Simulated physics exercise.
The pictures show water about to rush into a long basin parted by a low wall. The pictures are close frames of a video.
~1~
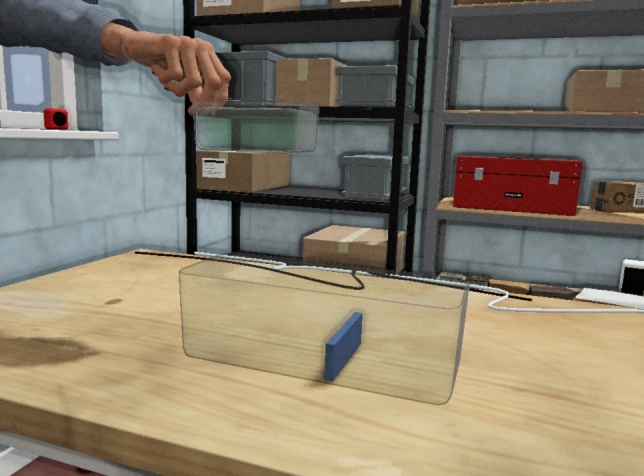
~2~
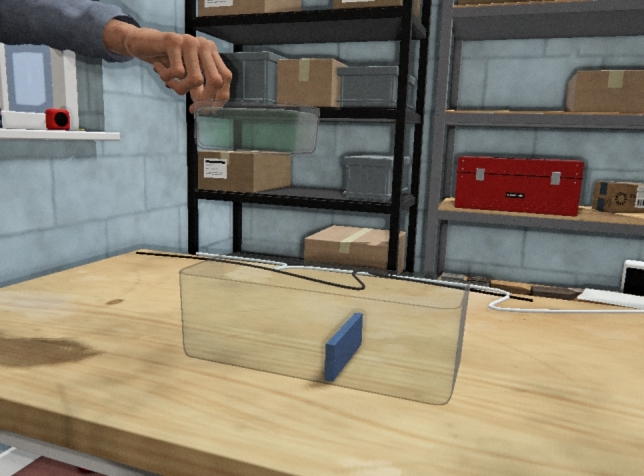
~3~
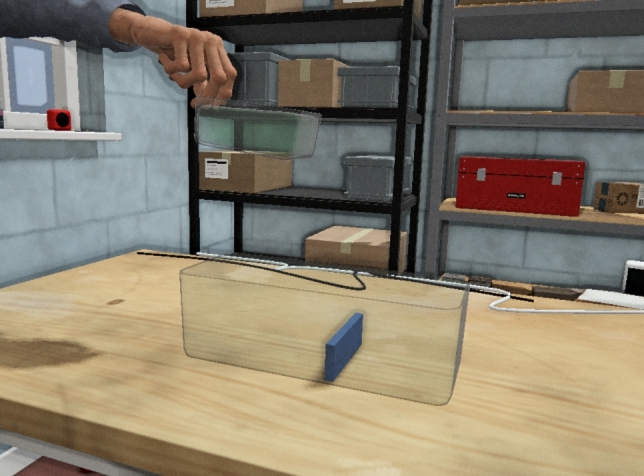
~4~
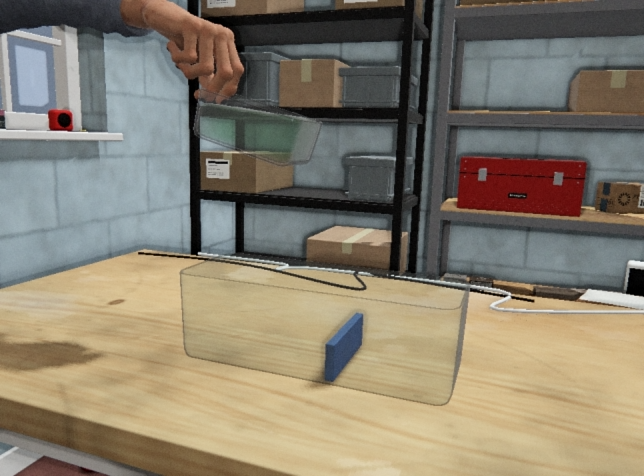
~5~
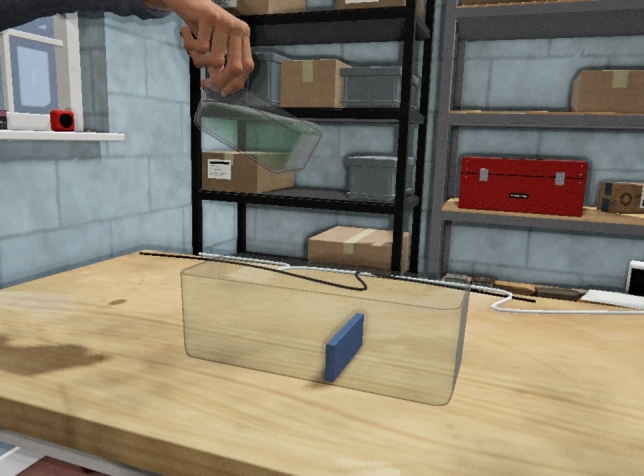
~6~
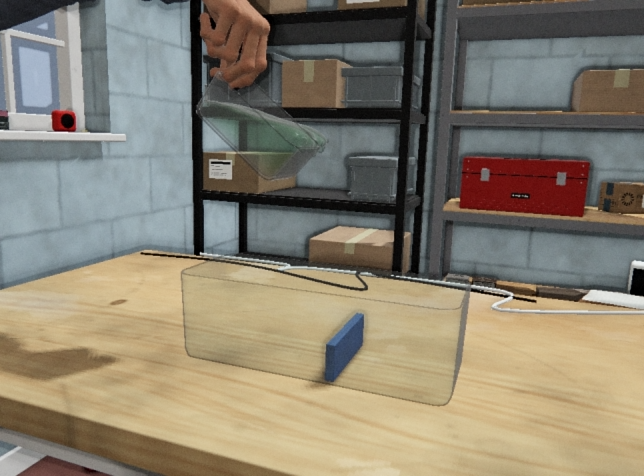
A hand holds a small clear container of greenish water, level at first, above a long transparent basin with a low blue wall on a wooden table. The hand then tilts the container down to the right, slightly and then more steeply, and the water slants inside it and begins pouring over the lowered right rim.
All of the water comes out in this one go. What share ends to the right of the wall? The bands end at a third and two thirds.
It comes to between a third and two thirds.
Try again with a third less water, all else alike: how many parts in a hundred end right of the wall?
About 20 per cent.
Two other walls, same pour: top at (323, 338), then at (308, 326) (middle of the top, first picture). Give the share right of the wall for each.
First some 60, then 75 per cent.
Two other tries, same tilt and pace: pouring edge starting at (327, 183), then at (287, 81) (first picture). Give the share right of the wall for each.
The first gives 50 %, the second 10 %.
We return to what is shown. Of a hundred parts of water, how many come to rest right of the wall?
Close to 40 per cent.
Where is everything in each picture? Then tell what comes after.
In the first frame, it leans 0°; its right rim is at (308, 106); the water meets the walls at (214, 112) and (309, 113); the long basin's rim runs from (203, 263) to (465, 295); the wall's top is at (346, 328).
In the second frame, it leans 2°; its right rim is at (309, 109); the water meets the walls at (215, 111) and (309, 114).
In the third frame, it leans 7°; its right rim is at (310, 115); the water meets the walls at (216, 110) and (310, 117).
In the fourth frame, it leans 15°; its right rim is at (312, 124); the water meets the walls at (217, 108) and (313, 121).
In the fifth frame, it leans 26°; its right rim is at (311, 136); the water meets the walls at (218, 108) and (310, 127); 3 per cent is over the edge.
In the sixth frame, it leans 39°; its right rim is at (309, 149); the water meets the walls at (218, 104) and (302, 130); 10 per cent is over the edge.
A moment on, the oblong tub is tipped right over and 8 per cent is still to pour, 9 is left of the wall and 25 right of it.
Next, the oblong tub is tipped right over and 1 per cent is still to pour, 40 is left of the wall and 44 right of it.
Then the oblong tub is tipped right over and 0 per cent is still to pour, 46 is left of the wall and 41 right of it.
Later the oblong tub is tipped right over and 0 per cent is still to pour, 50 is left of the wall and 42 right of it.
In the end 50 per cent lies left of the wall, 42 right of it and 8 outside.
